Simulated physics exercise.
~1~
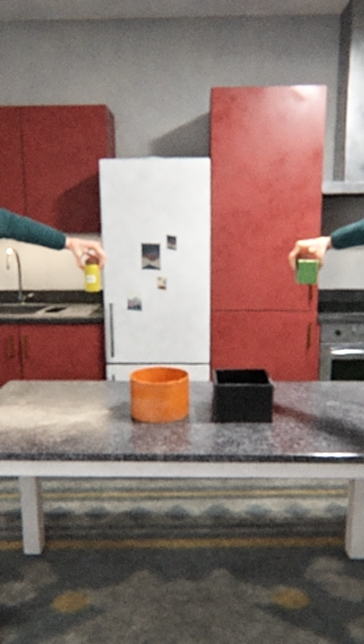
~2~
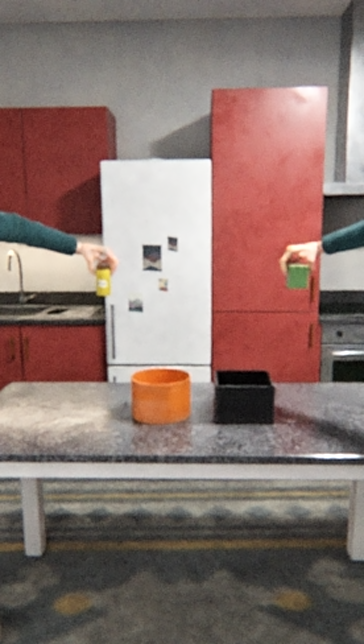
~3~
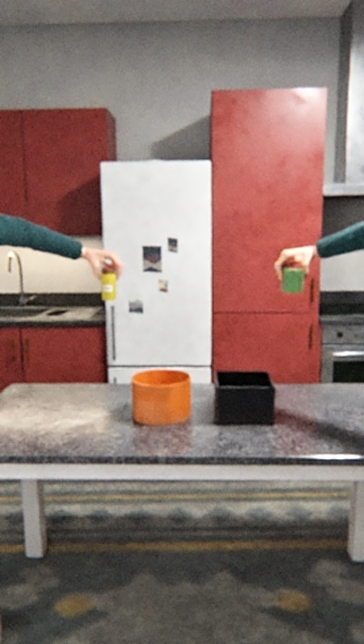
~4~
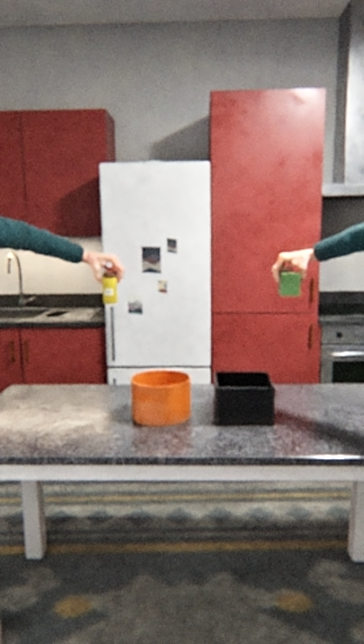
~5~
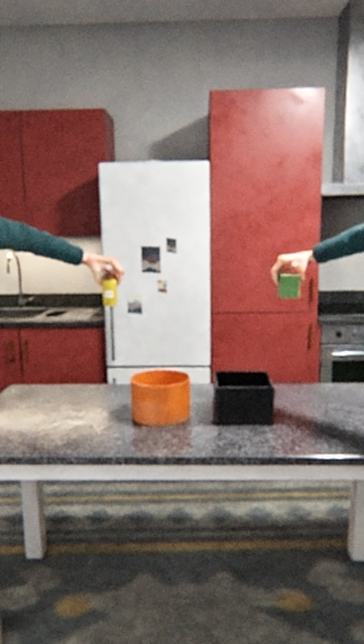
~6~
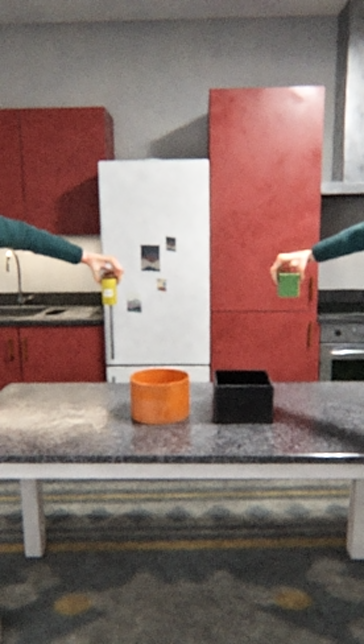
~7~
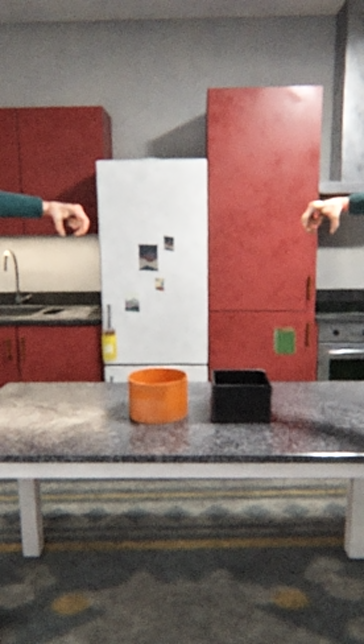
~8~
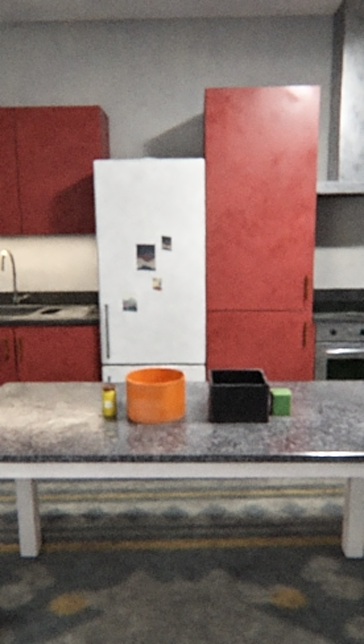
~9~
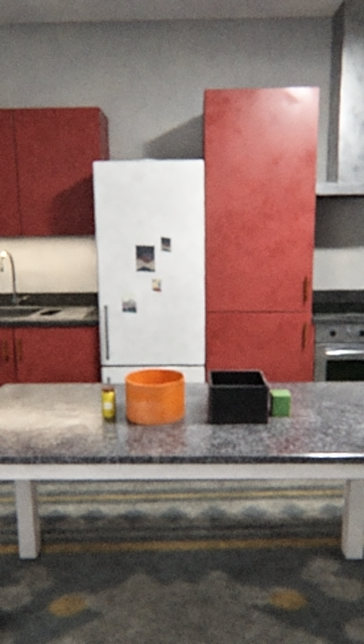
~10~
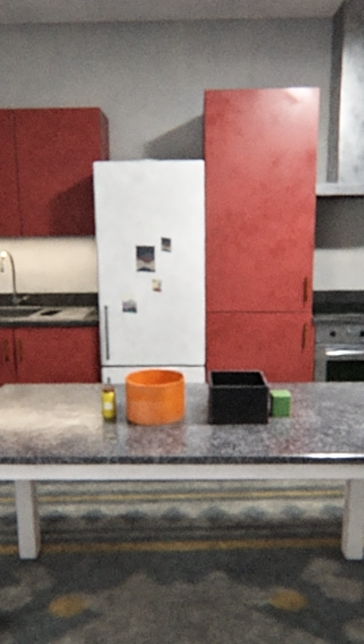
In a kitchen, two hands drop a yellow shaker and green block, both missing the containers.
